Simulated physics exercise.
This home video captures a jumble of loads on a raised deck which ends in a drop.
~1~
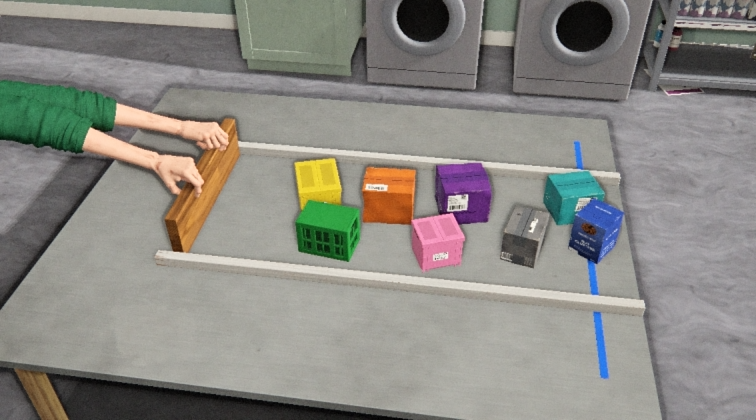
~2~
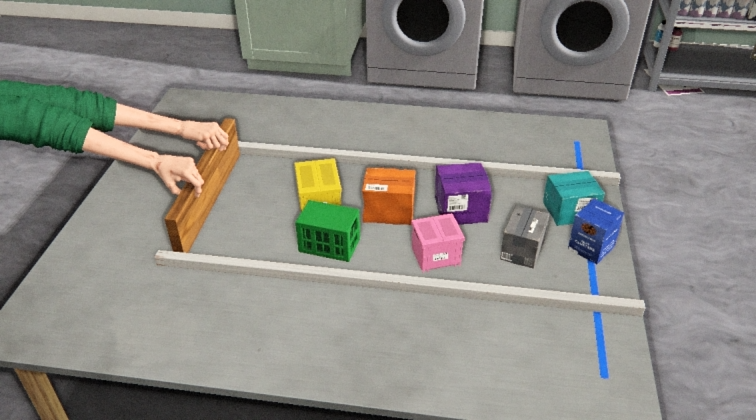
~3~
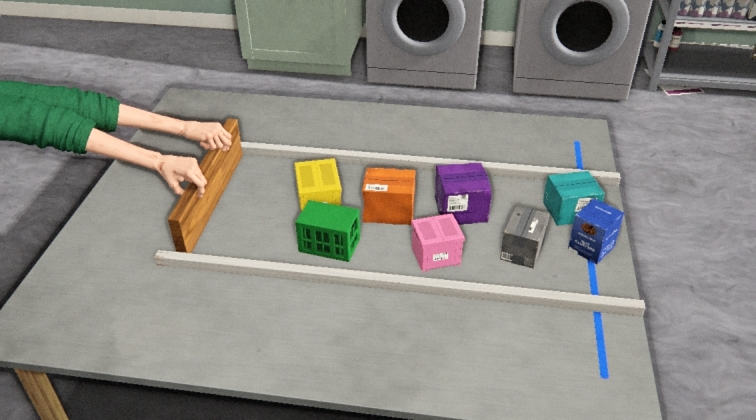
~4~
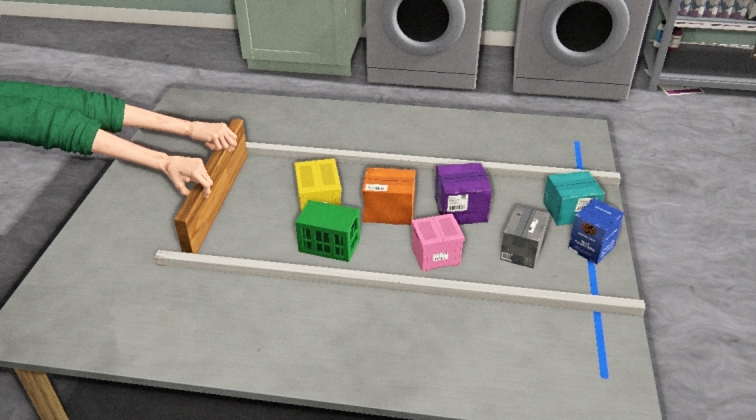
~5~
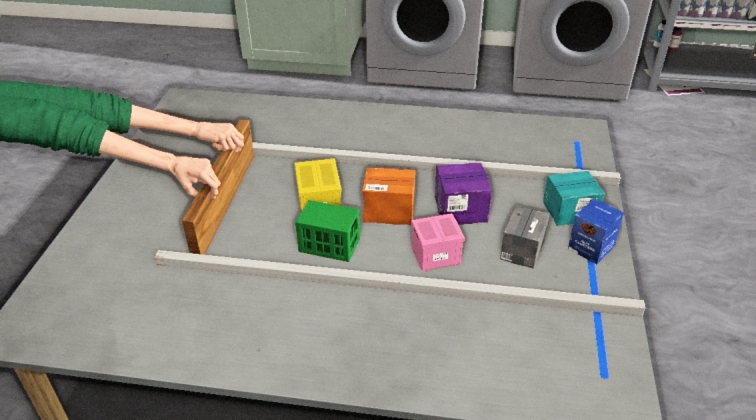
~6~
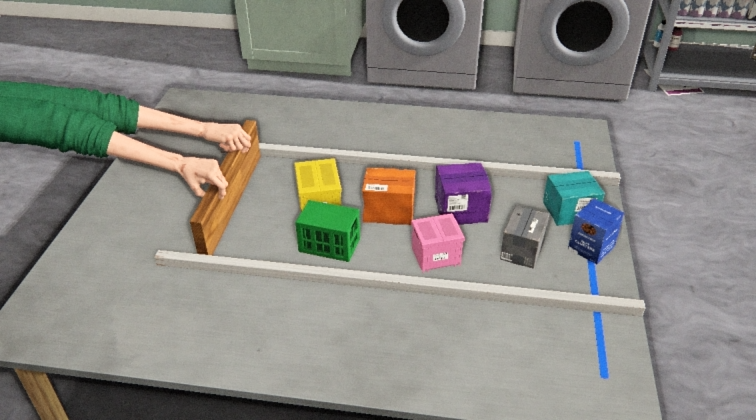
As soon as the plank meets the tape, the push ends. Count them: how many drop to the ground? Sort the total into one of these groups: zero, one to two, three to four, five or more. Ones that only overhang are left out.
It goes in the group five or more.
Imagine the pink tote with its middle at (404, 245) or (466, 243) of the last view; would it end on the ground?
It topples off, then topples off.
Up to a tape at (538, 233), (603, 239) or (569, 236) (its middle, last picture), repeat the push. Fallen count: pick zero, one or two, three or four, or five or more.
Going through the places as listed, I'd say three or four, then at least five, then at least five.
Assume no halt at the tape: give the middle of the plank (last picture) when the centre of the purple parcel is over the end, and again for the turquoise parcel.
About (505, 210), and about (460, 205) for the other.
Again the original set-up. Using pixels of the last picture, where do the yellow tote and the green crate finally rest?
Close to (612, 218); the other close to (624, 257).
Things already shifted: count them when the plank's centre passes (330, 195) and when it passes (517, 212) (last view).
The counts are 3 and 8.
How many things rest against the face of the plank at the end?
That makes 2.
Soon after, none off yet; blue box at rest near (595, 231); turquoise parcel at rest near (573, 198); grey parcel at rest near (525, 236).
At rest, the number that fall off is five or more; fallen, orange parcel, pink tote, purple parcel, grey parcel, turquoise parcel and blue box.
